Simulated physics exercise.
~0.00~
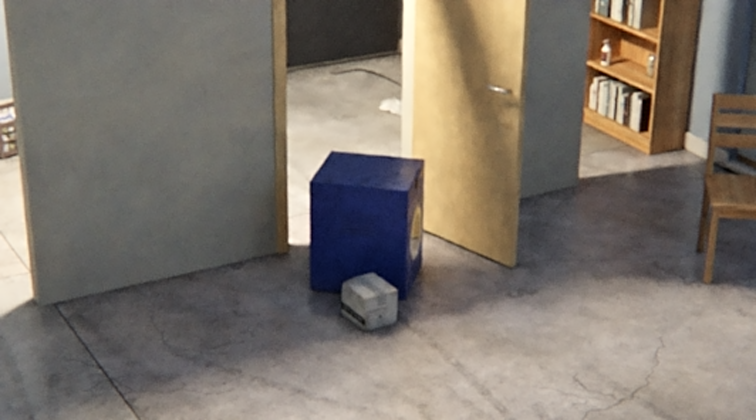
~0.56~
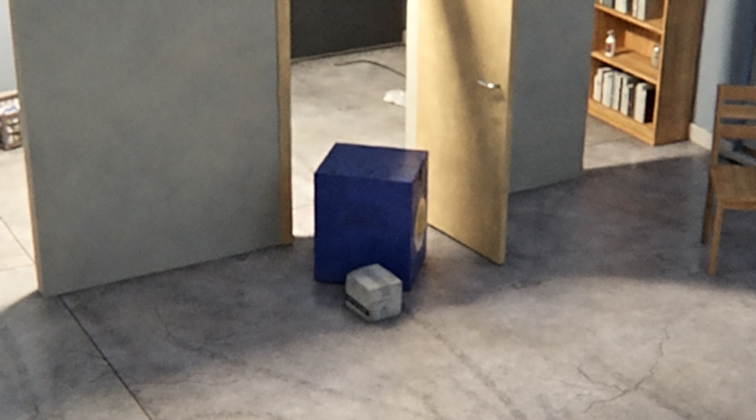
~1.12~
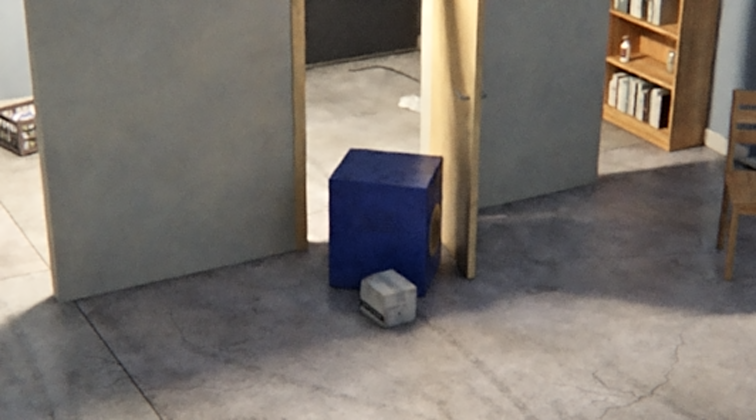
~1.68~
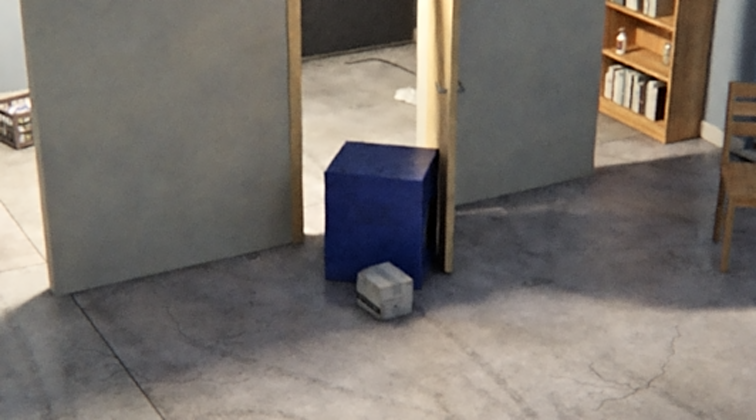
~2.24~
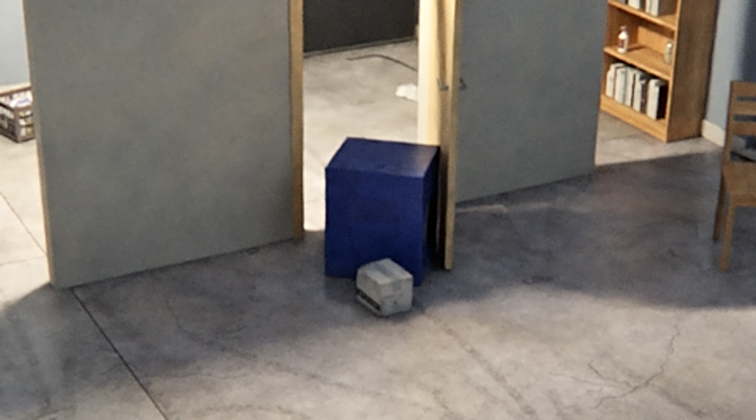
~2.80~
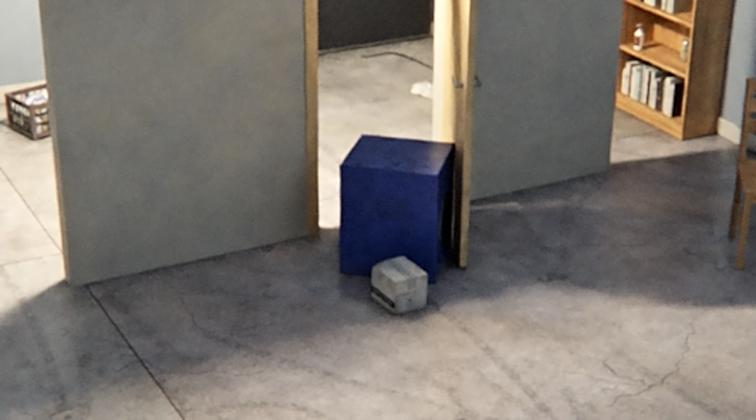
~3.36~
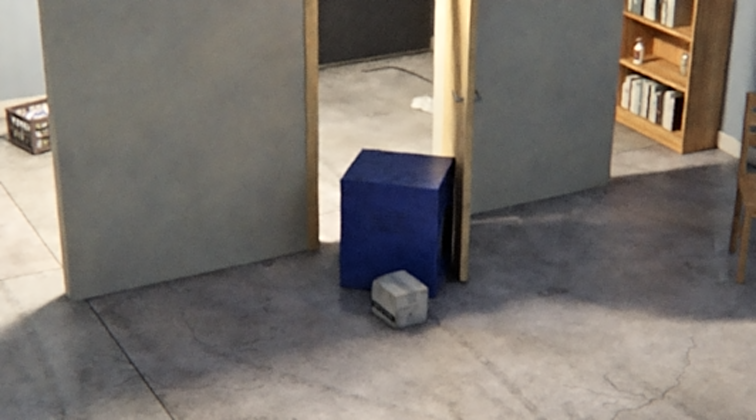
The clip opens on a pale wooden door standing wide open in a gray partition wall, with a blue box-shaped appliance in the doorway and a small whitish parcel in front of it. A bookcase and a wooden chair stand to the right. With nobody in sight, the door swings left towards the appliance, its broad face narrowing until it is seen nearly edge-on. It then stops at the appliance's right side and goes no further, while the view sways slightly. At the end the door remains partly open, with the appliance and parcel still in place.
